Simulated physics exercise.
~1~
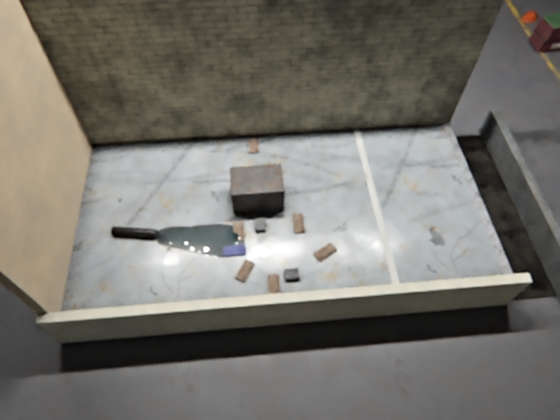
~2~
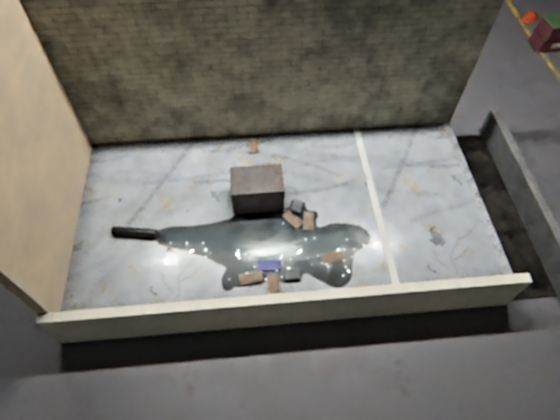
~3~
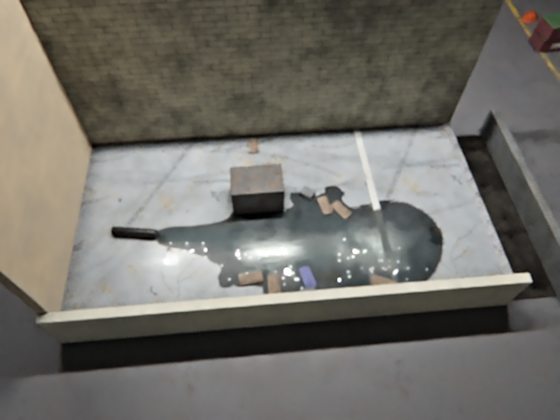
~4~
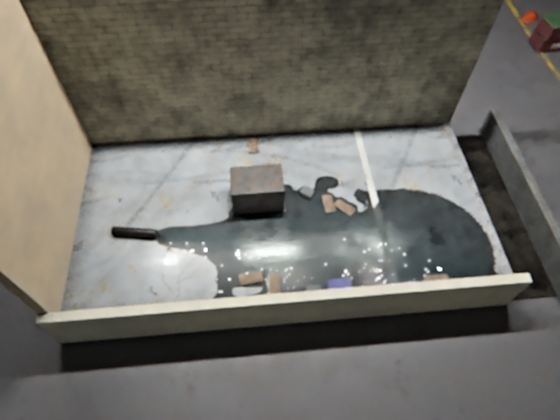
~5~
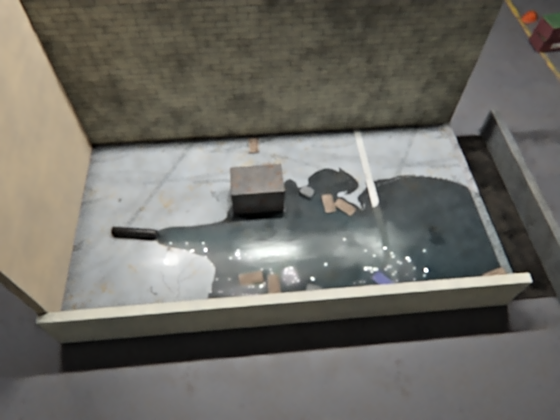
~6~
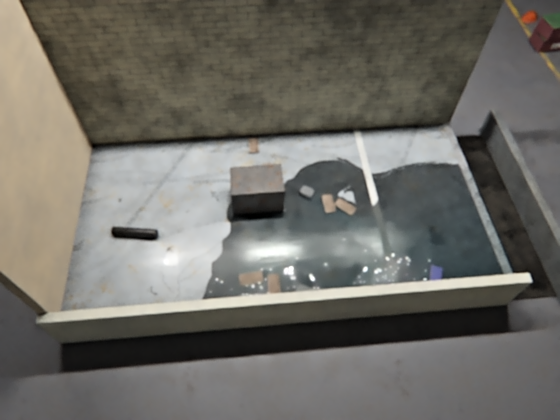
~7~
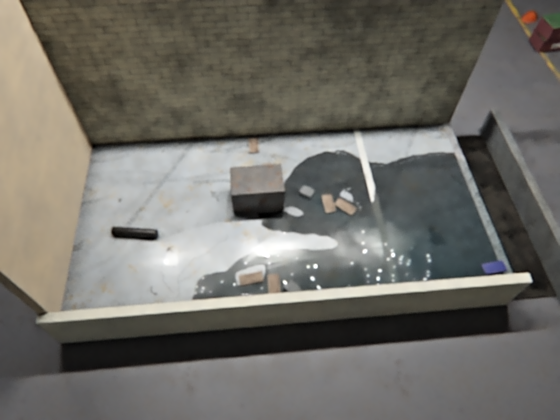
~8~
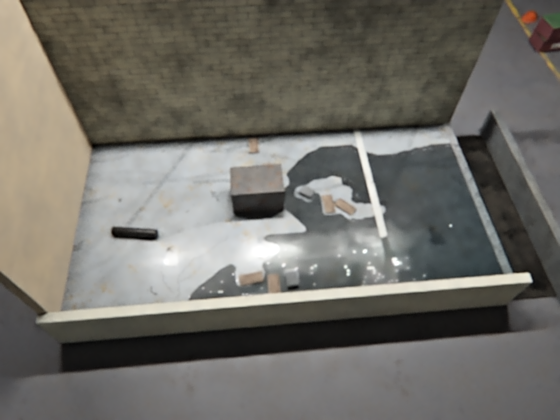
Water spreads right from a pipe, carrying the blue block past the white line and out.
